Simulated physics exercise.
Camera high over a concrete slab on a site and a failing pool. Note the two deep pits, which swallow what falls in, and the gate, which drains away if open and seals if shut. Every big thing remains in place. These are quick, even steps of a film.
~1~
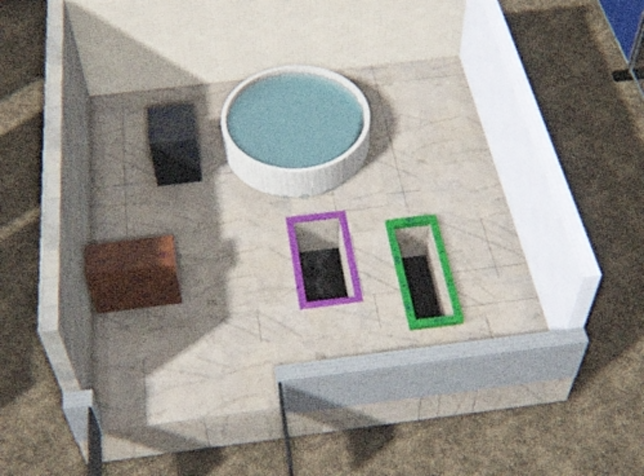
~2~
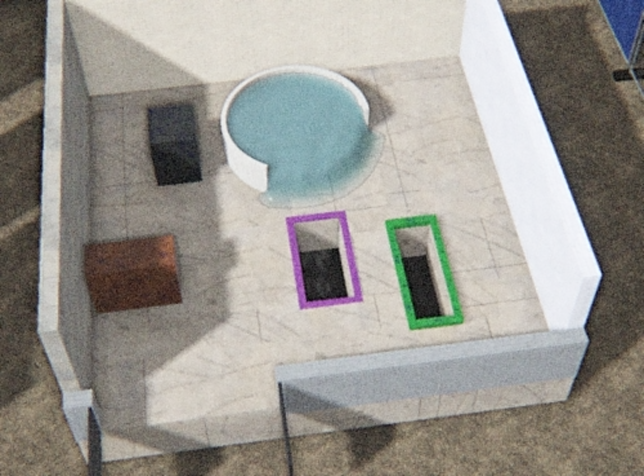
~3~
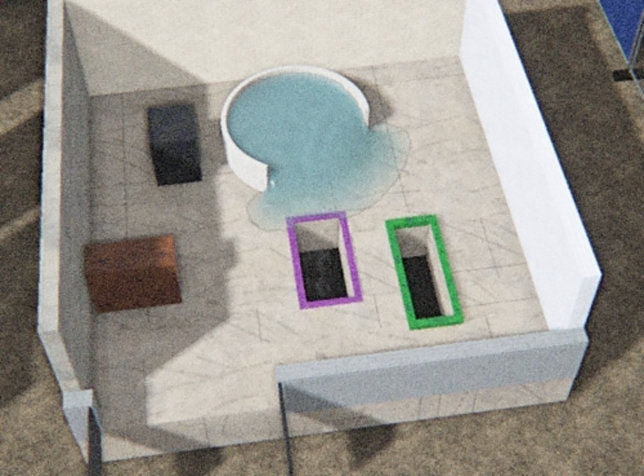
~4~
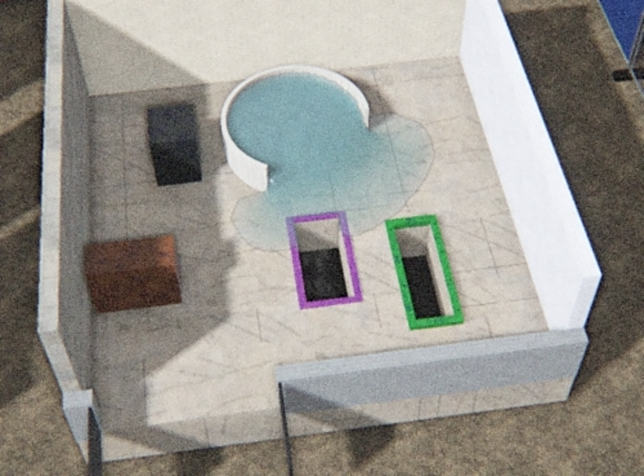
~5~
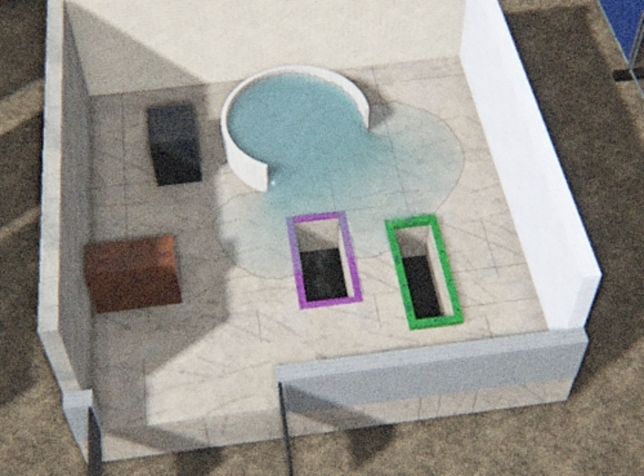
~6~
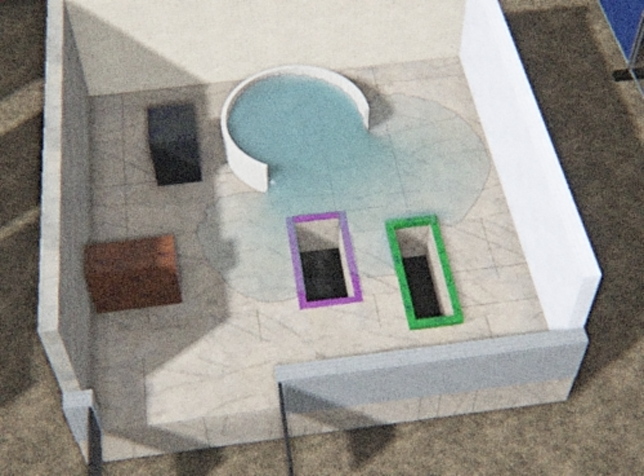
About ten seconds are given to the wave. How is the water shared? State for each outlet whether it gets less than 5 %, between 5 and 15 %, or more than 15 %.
Outcome. The gate gets between 5 and 15 %. The green pit gets between 5 and 15 %. The purple pit gets more than 15 %.
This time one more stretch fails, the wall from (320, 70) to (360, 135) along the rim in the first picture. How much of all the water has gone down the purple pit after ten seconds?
Approximate share, purple: 10 in a hundred.
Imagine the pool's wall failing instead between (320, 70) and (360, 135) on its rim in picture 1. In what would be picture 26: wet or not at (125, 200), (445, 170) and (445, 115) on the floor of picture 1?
In the order asked: Out of reach, sodden, sodden.
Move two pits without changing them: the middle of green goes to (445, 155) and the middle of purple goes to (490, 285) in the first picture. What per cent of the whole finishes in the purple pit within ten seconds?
So the purple pit ends up with 40 in a hundred.
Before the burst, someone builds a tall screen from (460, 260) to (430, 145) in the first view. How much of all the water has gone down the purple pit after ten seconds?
Roughly 40 per cent ends up in the purple pit.
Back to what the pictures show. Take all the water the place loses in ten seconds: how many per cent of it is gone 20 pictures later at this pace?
Around 60 percent.
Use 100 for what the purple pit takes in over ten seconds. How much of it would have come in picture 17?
Around 45 percent.
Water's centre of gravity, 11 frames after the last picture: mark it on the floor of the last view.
Centre point: Around (353, 192).
A moment on, water covers 35 % of the floor; the gate 0 %, the green pit 1 %, the purple pit 9 %.
Next, water covers 50 % of the floor; the gate 0 %, the green pit 4 %, the purple pit 16 %.
Then, water covers 50 % of the floor; the gate 2 %, the green pit 6 %, the purple pit 21 %.
Later, water covers 70 % of the floor; the gate 4 %, the green pit 6 %, the purple pit 28 %.
In the end, water covers 90 % of the floor; the gate 9 %, the green pit 7 %, the purple pit 33 %.
